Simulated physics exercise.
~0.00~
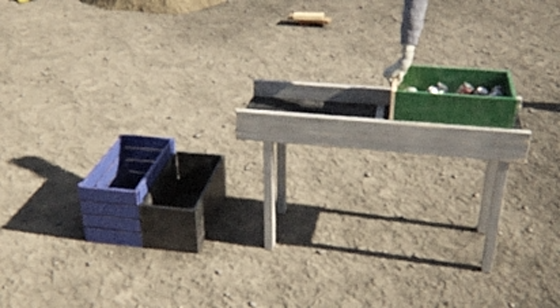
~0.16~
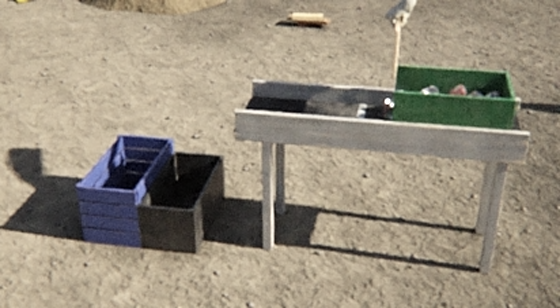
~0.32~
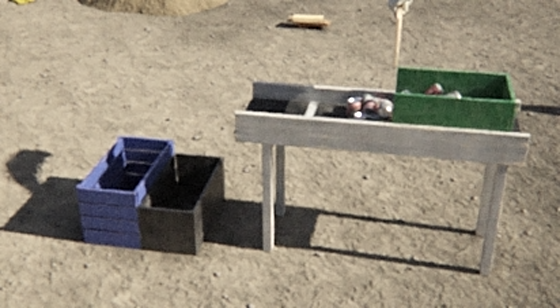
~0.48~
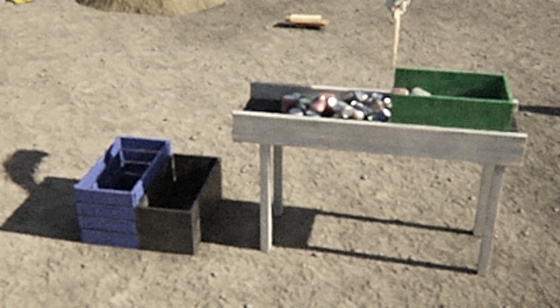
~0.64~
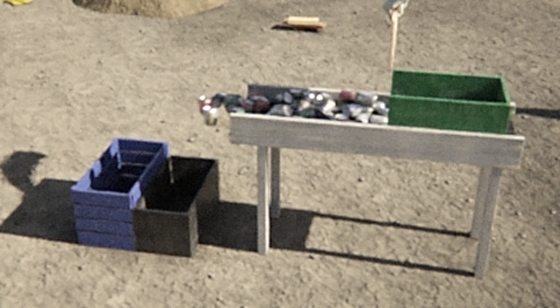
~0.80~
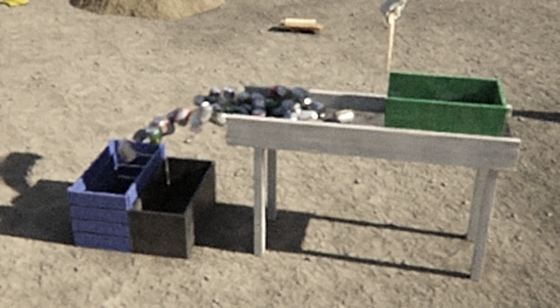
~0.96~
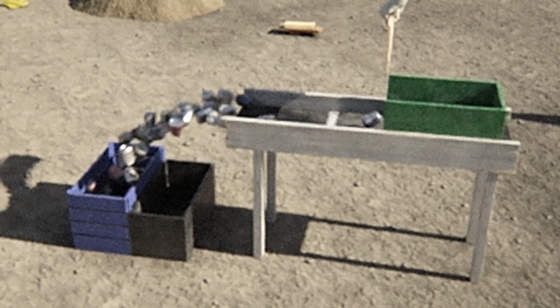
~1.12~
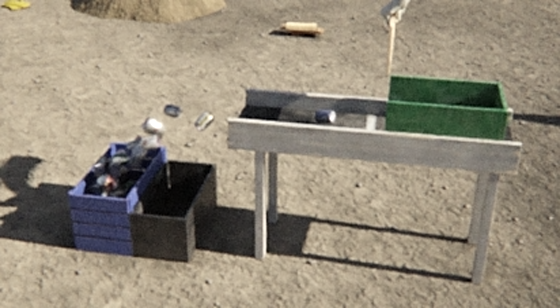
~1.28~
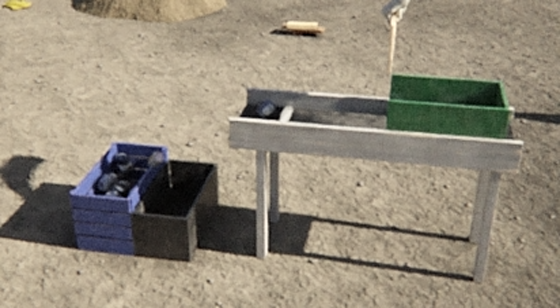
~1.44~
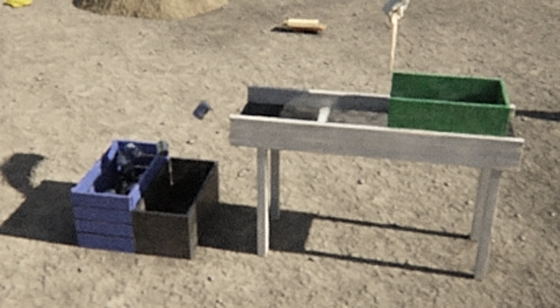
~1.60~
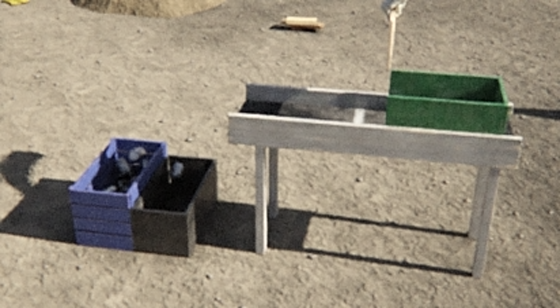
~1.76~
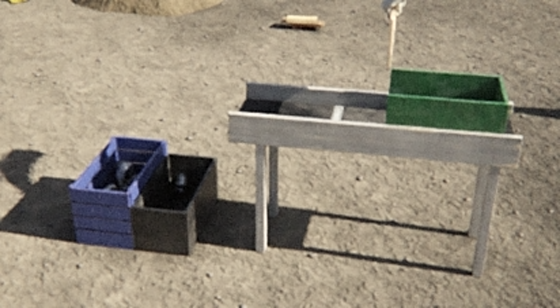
At first, small cans sit in a green pen at the right end of a raised conveyor, while a gloved hand holds a gate beside them. The hand lifts the gate, and the cans begin riding left along the belt in a growing heap. They spill off the far end in a thick stream, arcing over the black tub and dropping into the blue tub beyond it. The stream thins to a few stragglers, and a last can tumbles off the belt toward the tubs. By the end, the belt looks empty and dark cans lie in the blue tub, with the black tub mostly bare.
